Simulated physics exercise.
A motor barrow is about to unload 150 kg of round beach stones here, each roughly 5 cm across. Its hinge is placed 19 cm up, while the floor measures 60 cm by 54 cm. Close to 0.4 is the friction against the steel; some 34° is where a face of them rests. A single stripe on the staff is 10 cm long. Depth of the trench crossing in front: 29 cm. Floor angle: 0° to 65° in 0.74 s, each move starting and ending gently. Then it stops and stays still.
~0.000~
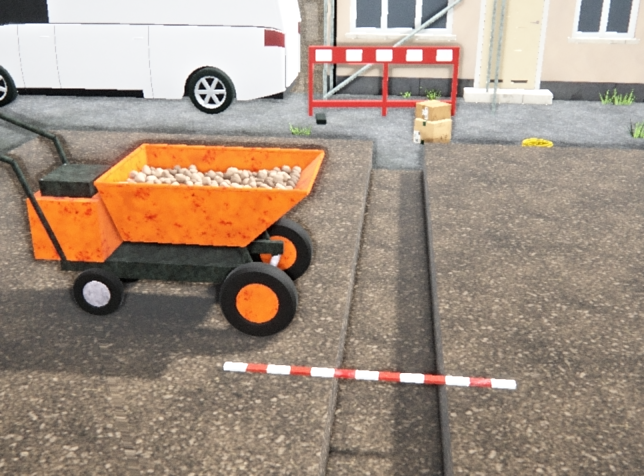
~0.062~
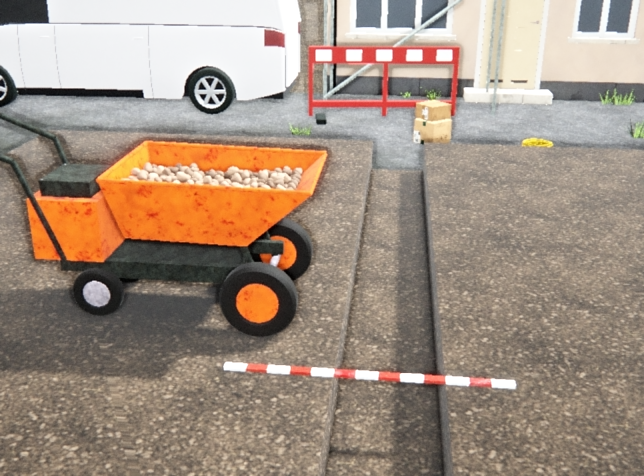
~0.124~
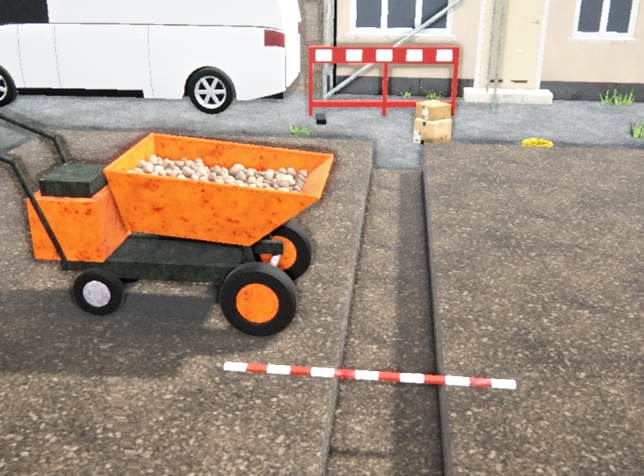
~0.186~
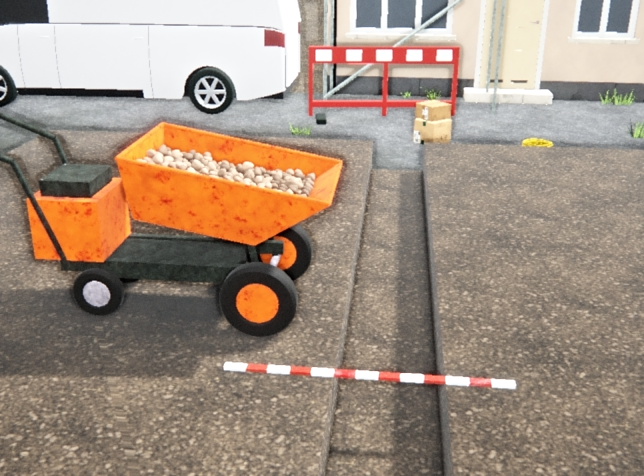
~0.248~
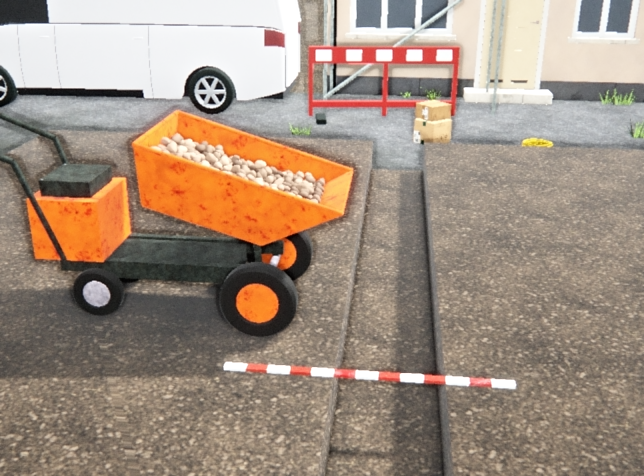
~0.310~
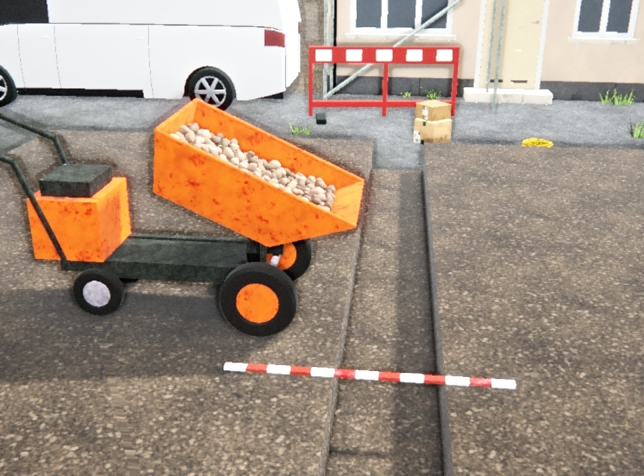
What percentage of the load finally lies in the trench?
About 54 per cent.
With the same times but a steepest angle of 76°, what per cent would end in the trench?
About 75 per cent would end up in the trench.
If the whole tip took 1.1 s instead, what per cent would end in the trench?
With that timing, about 60 per cent.
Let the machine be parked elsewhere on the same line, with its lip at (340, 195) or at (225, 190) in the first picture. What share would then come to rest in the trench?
The first start gives about 20 per cent, the second about 100.
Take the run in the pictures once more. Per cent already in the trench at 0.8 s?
Roughly 20% by that time.
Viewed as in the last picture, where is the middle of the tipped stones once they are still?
I'd point to around (433, 341).
After 0.6 s the floor is at 54°; 100 % in the skip; the foremost stones are at (370, 261).
After 0.8 s the floor is at 65°; 77 % in the skip, 20 % in the trench, 2 % past the trench; the foremost stones are at (452, 315).
After 1.2 s the floor is at 65°; 18 % in the skip, 39 % in the trench, 43 % past the trench; the foremost stones are at (610, 329).
After 3.1 s the floor is at 65°; 0 % in the skip, 54 % in the trench, 46 % past the trench; the foremost stones are past the picture's edge.
